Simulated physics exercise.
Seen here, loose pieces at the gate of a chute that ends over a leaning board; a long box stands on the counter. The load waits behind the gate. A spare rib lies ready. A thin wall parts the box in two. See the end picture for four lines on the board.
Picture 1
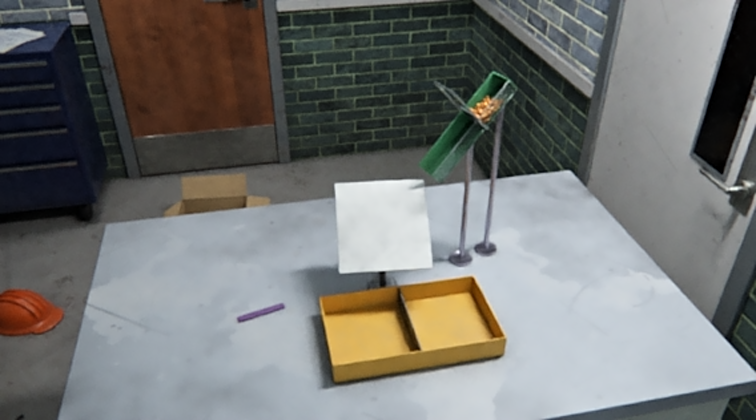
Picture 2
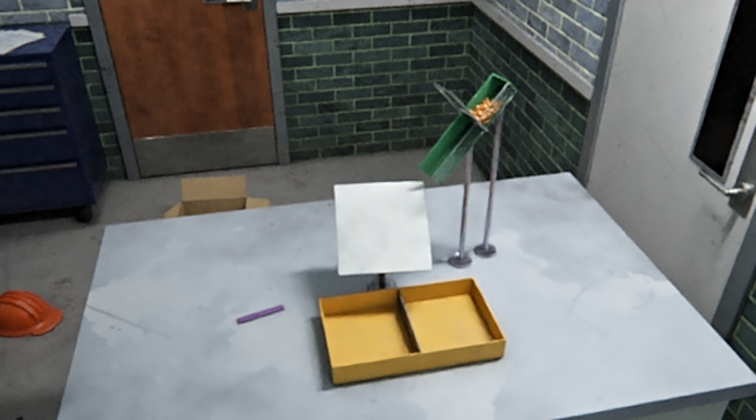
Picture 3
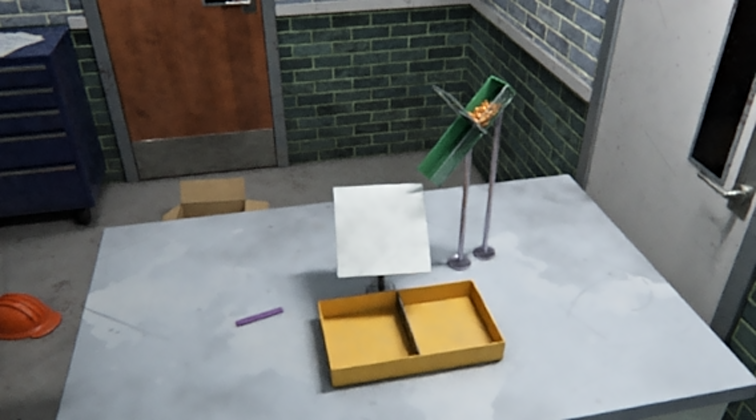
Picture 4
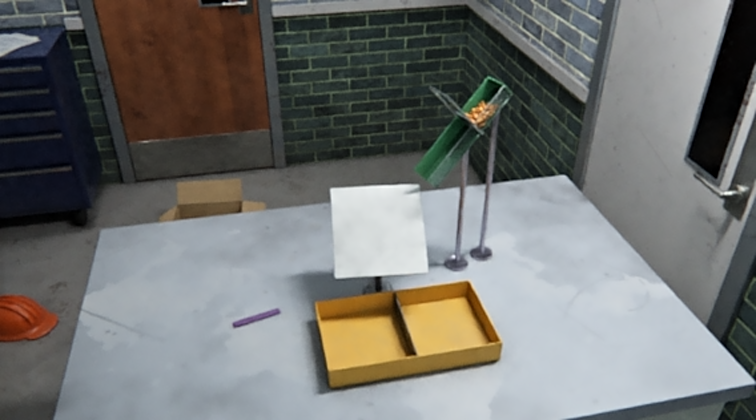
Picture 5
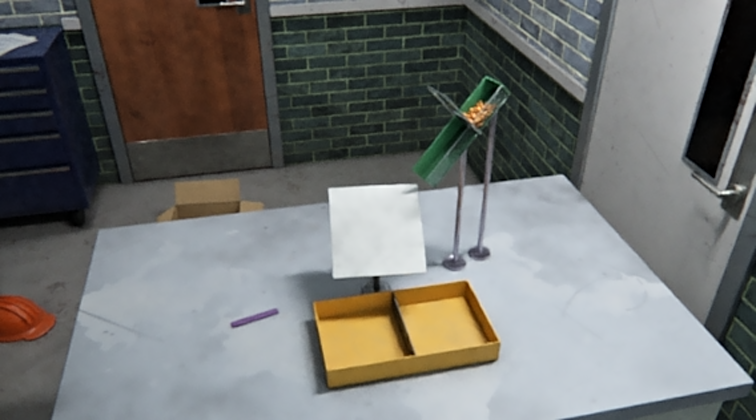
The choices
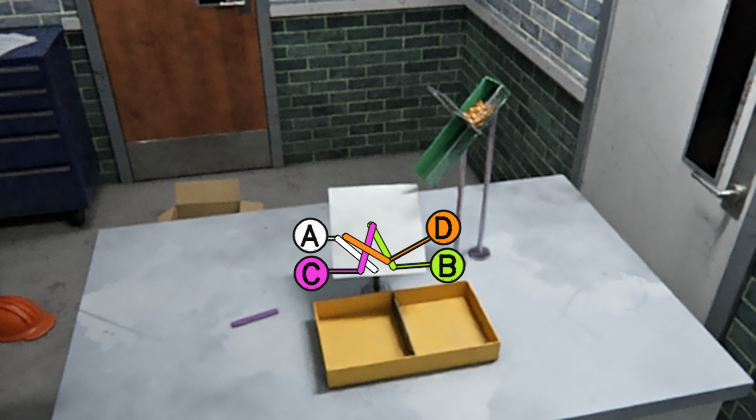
In a workshop with green brick walls, a brown door and a dark blue drawer cabinet, a grey table is seen from above at an angle. A green chute on two thin posts holds small orange-tan pieces at right, above a tilted white board, a divided yellow box and a purple strip at left. Nothing on the table moves; only the camera drifts very slightly.
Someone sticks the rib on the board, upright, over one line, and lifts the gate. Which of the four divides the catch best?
The best line is D.
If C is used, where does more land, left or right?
Left.
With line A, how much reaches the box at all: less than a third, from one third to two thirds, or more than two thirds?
Line A gives more than two thirds.
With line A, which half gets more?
Left.
On the marked copy, line A from (337, 238) to (374, 269); line B from (370, 225) to (393, 267); line C from (372, 225) to (360, 271); line D from (345, 236) to (387, 261).
With A, of what is caught, nearly all in the left half, a small part in the right.
With B, of what is caught, a small part in the left half, most in the right.
With C, of what is caught, nearly all in the left half, a small part in the right.
With D, of what is caught, about a third in the left half, about two thirds in the right.
